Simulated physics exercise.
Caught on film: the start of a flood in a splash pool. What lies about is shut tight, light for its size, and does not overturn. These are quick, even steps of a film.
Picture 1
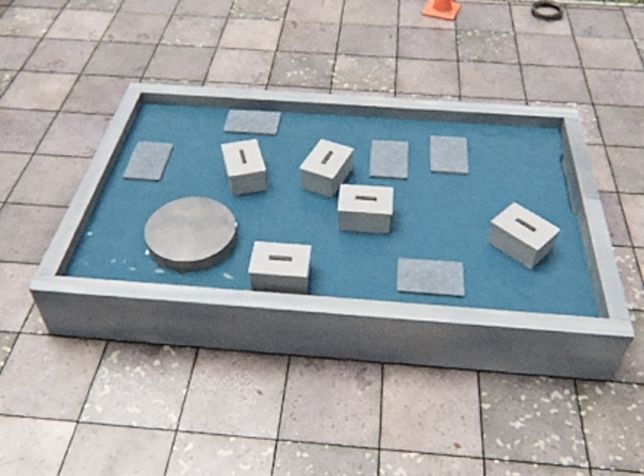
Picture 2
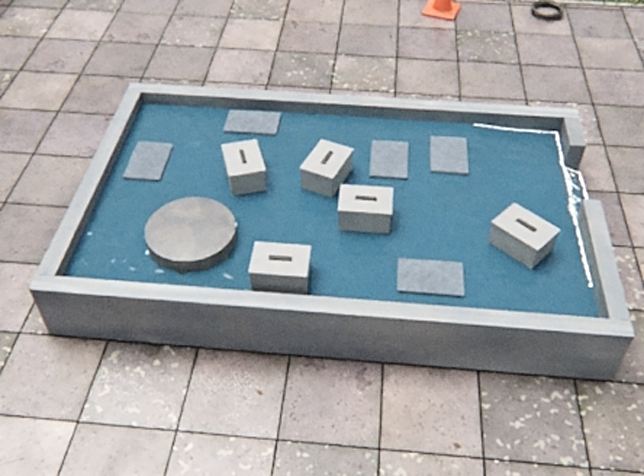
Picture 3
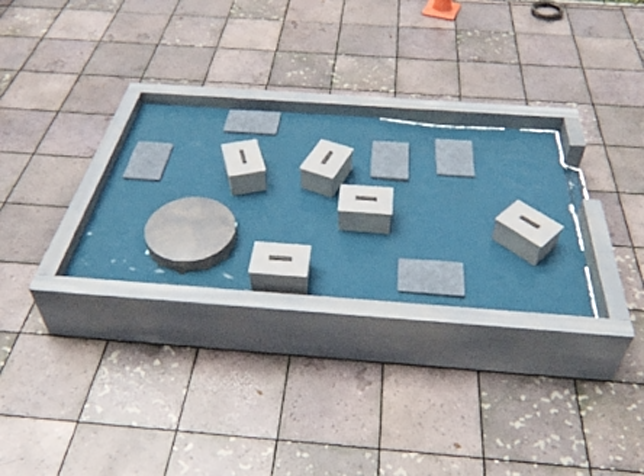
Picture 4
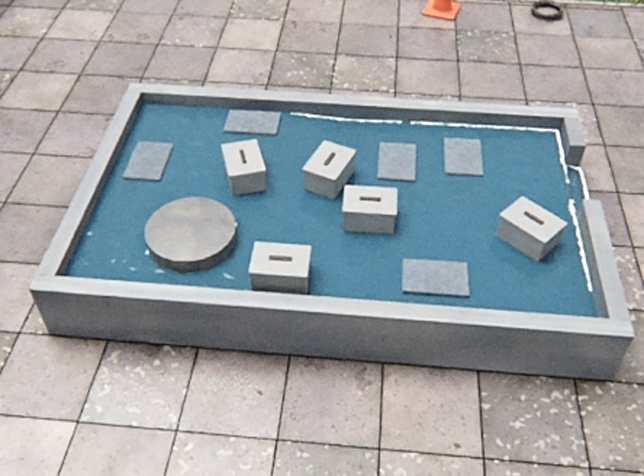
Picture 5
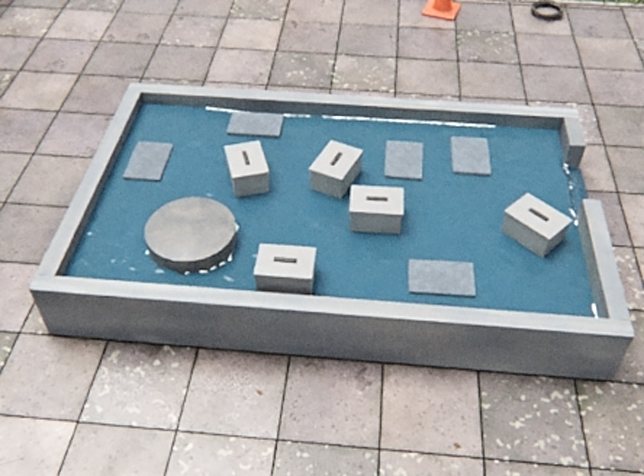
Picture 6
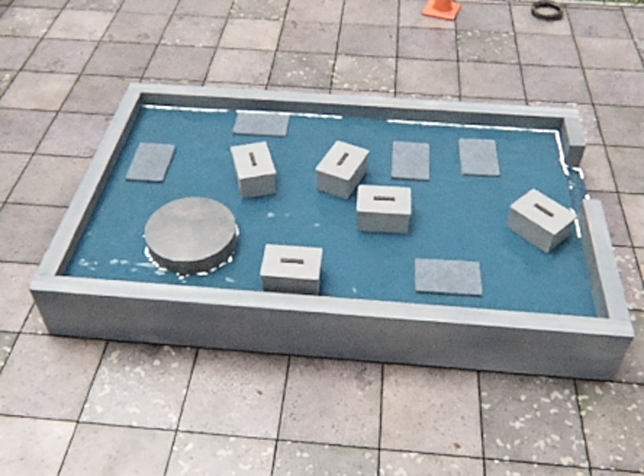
Splash pool with a gap opening in its right wall, foam spreading along the back, boxes and flat floats drifting slightly right.
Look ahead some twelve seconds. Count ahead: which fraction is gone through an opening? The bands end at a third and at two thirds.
That comes to less than a third.
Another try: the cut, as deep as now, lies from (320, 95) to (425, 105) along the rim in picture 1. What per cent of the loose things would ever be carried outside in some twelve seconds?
Close to 50 %.
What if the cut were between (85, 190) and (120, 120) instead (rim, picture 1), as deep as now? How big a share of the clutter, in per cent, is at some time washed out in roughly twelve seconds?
Some 40 per cent.
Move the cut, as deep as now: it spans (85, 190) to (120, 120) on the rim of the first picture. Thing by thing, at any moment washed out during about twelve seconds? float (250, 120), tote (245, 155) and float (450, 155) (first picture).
In turn: Washed out, out, no.
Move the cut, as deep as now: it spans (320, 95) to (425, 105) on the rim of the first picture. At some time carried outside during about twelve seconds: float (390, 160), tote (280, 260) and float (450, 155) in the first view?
In that order: Through, left behind, through.
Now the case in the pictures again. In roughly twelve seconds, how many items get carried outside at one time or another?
I count 3.
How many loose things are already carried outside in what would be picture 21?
2 of them.
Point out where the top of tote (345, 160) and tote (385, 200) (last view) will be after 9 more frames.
Near (368, 164) and (412, 202).
A moment on, 0 of 10 are out; 10 afloat.
Next, 2 of 10 are out; 8 afloat.
Later, 2 of 10 are out; 8 afloat.
In the end, 3 of 10 are out; 7 afloat.
